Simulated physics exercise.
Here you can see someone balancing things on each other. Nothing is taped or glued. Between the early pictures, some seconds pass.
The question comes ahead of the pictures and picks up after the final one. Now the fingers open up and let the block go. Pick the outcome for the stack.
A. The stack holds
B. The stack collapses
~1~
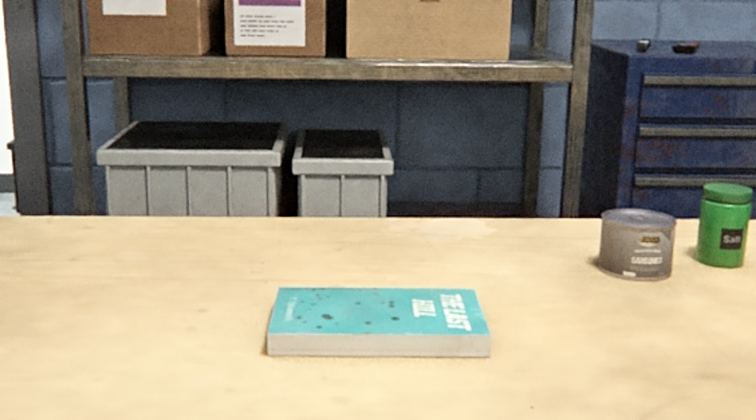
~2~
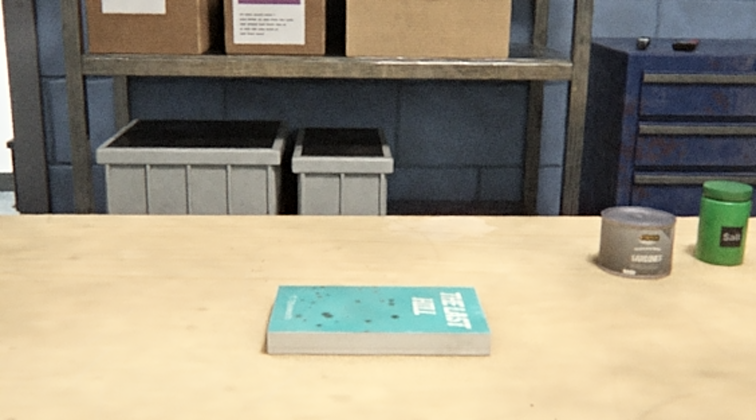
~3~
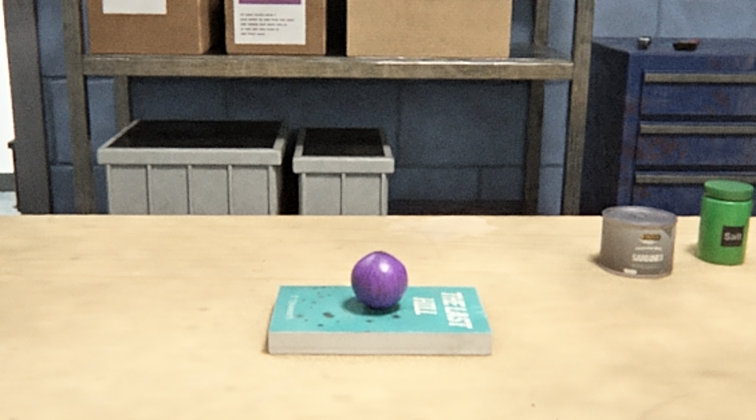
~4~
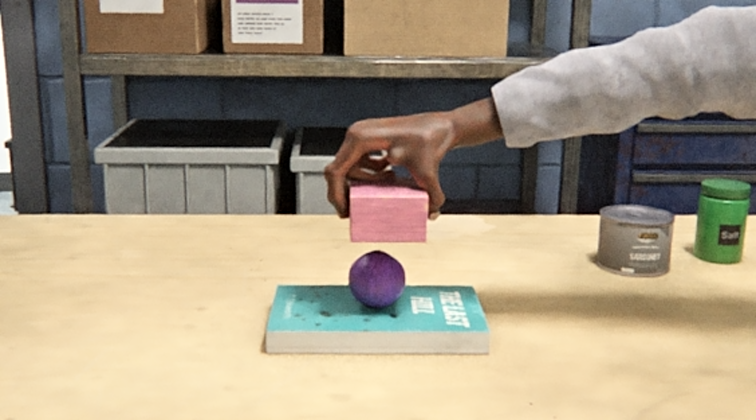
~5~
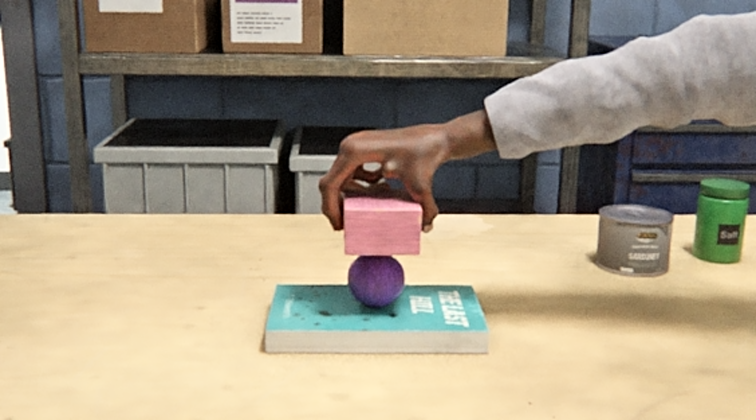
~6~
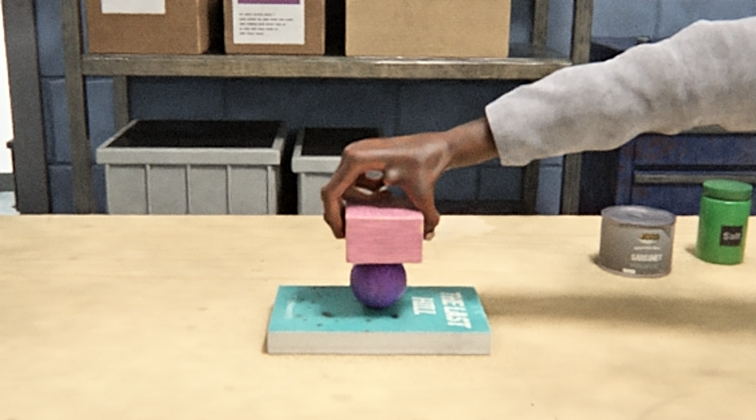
(B) The stack collapses.
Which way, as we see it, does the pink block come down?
Off rightwards in the picture.
Then, 0.50 s after the last picture, pink block now fallen.
Then, 0.70 s after the last picture, things are still on the move.
Then, 1.00 s after the last picture, as before.
Then, 2.00 s after the last picture, nothing new.
At rest, fallen, pink block; the other 4 in place. Seen from the same camera at the end, pink block near (547, 308). The pile comes apart.
